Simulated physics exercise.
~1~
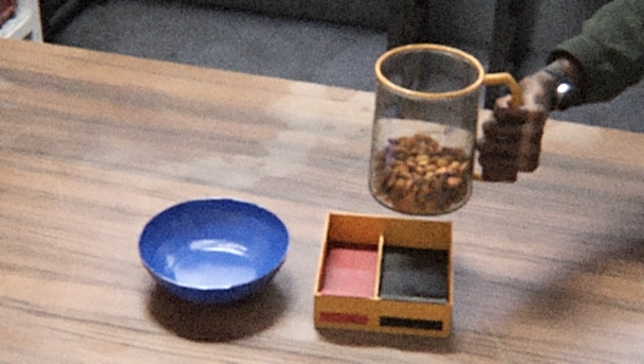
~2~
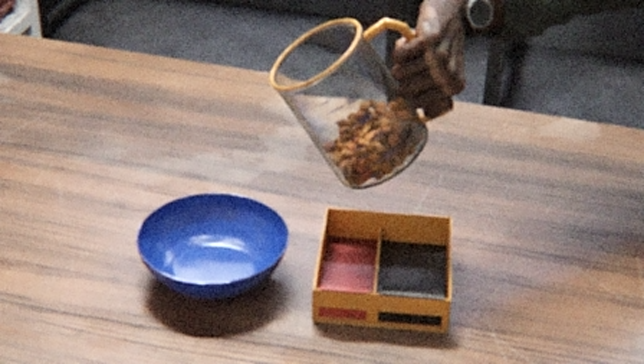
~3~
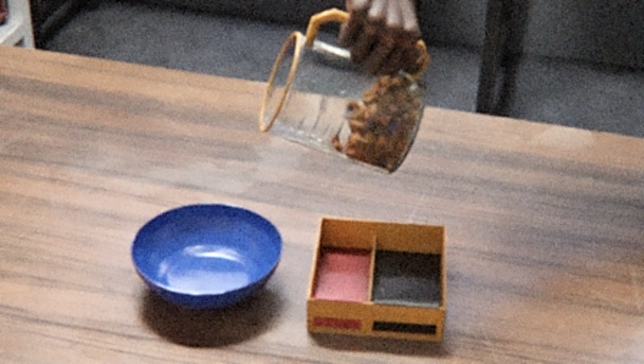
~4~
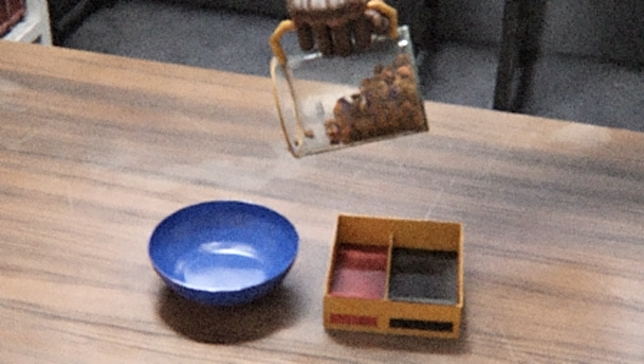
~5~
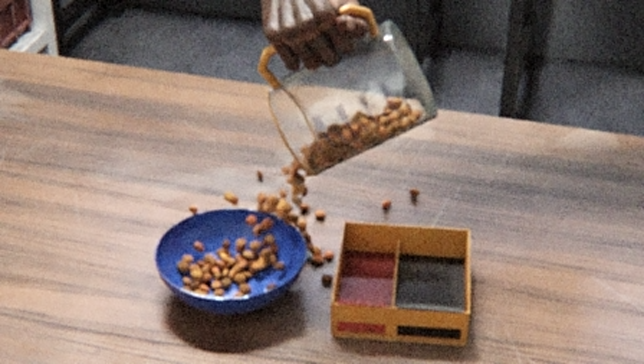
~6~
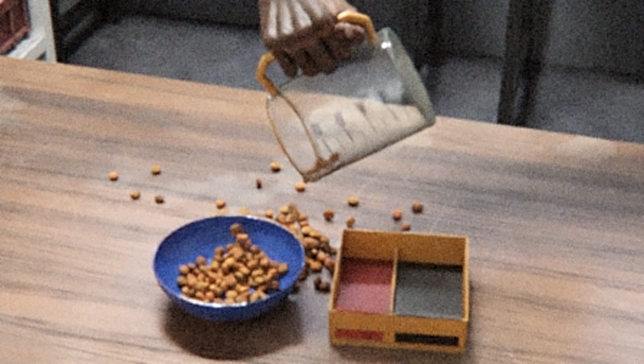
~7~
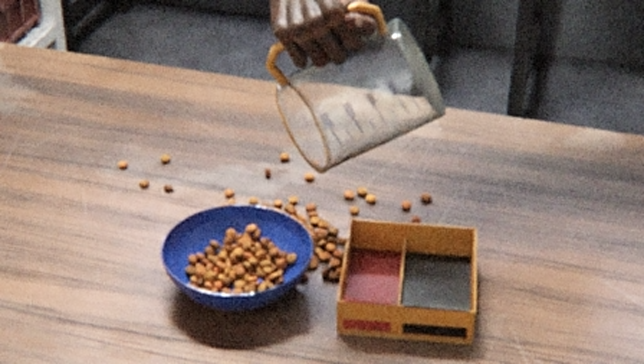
A hand tips a clear jug, pouring brown kibble into a blue bowl and across the table.
